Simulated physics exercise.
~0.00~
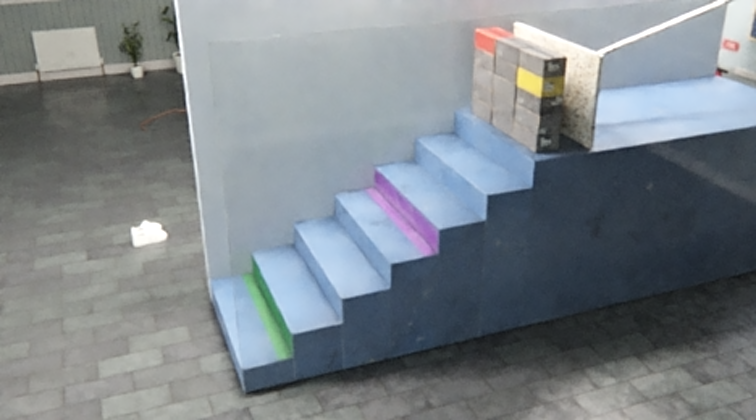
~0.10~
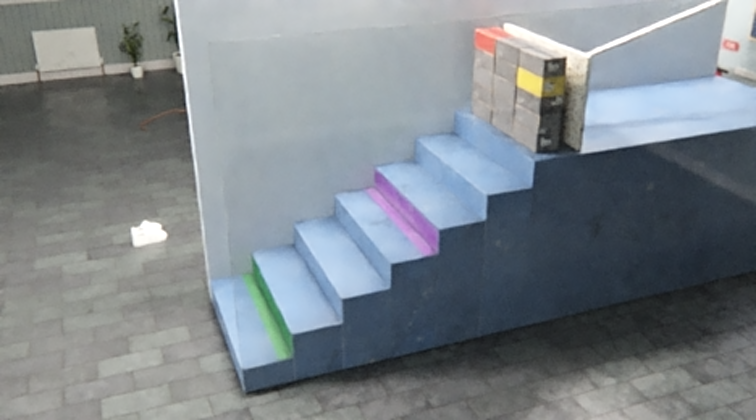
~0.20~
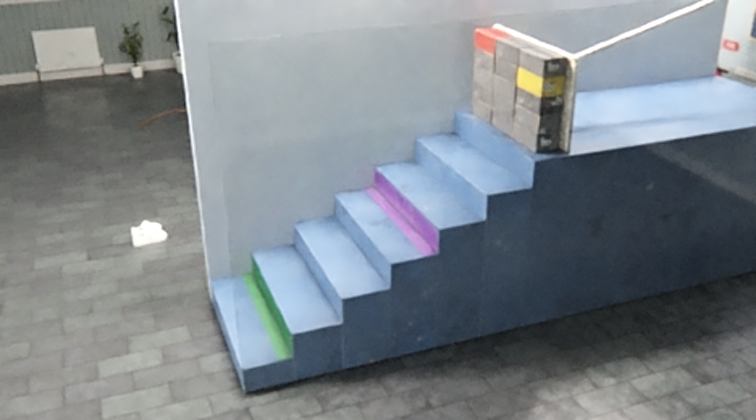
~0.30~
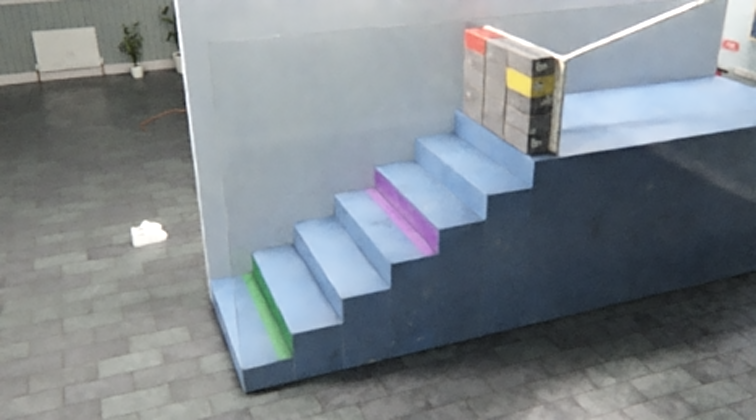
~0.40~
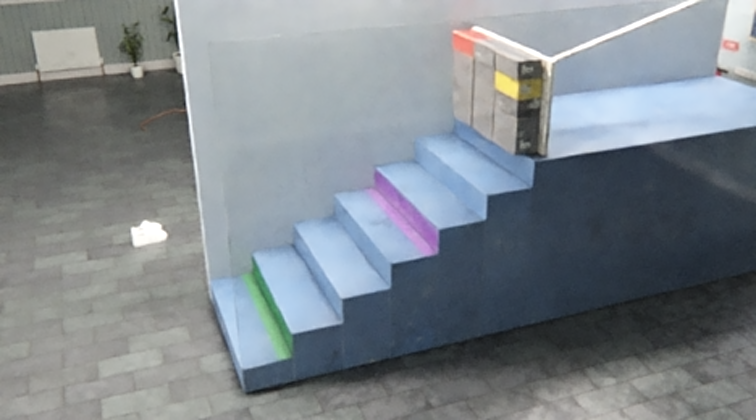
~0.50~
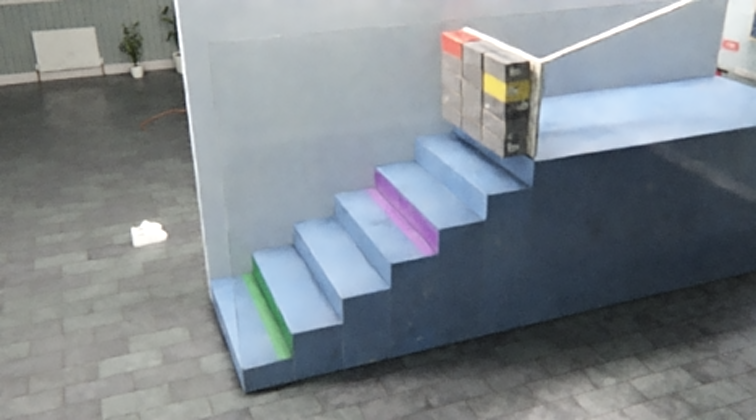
A pale board on a pole closes in from the right on a stack of dark boxes, one red and one yellow, then pushes it steadily left over the top step's edge. The fixed, slightly raised view shows blue stairs descending leftward against a grey wall, with green and purple risers. The boxes slide together, still stacked, while a white object and potted plants beyond stay still.
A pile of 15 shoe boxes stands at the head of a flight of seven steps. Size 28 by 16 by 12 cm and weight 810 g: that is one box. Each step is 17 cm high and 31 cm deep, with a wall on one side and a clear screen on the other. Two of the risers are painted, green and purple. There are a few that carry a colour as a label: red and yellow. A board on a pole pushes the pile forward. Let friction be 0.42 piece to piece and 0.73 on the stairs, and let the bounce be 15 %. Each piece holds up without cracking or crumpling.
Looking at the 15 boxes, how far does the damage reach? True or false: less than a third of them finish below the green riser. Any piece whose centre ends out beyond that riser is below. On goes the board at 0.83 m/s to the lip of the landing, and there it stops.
True.
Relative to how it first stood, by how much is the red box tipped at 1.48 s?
About 150°.
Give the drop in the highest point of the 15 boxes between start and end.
Around 60 centimetres.
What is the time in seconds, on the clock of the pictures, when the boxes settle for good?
It all settles by about 2.0 s.
By 0.58 s, none of the 15 boxes below the green riser, 15 disturbed; yellow box tilted 11°; red box tilted 9°.
By 0.74 s, none of the 15 boxes below the green riser, 15 disturbed; yellow box tilted 33°, 16 cm lower; red box tilted 29°, 14 cm lower.
By 0.98 s, none of the 15 boxes below the green riser, 15 disturbed; yellow box on its side; red box tilted 54°, 60 cm lower.
By 1.48 s, 1 of the 15 boxes below the green riser; red box upside down; yellow box on its side.
When it is over (2.3 s), 1 of the 15 boxes below the green riser; red box upside down; yellow box upside down. That is 7 per cent. In pixels of the last frame, middles, red box near (61, 355), yellow box near (345, 269).
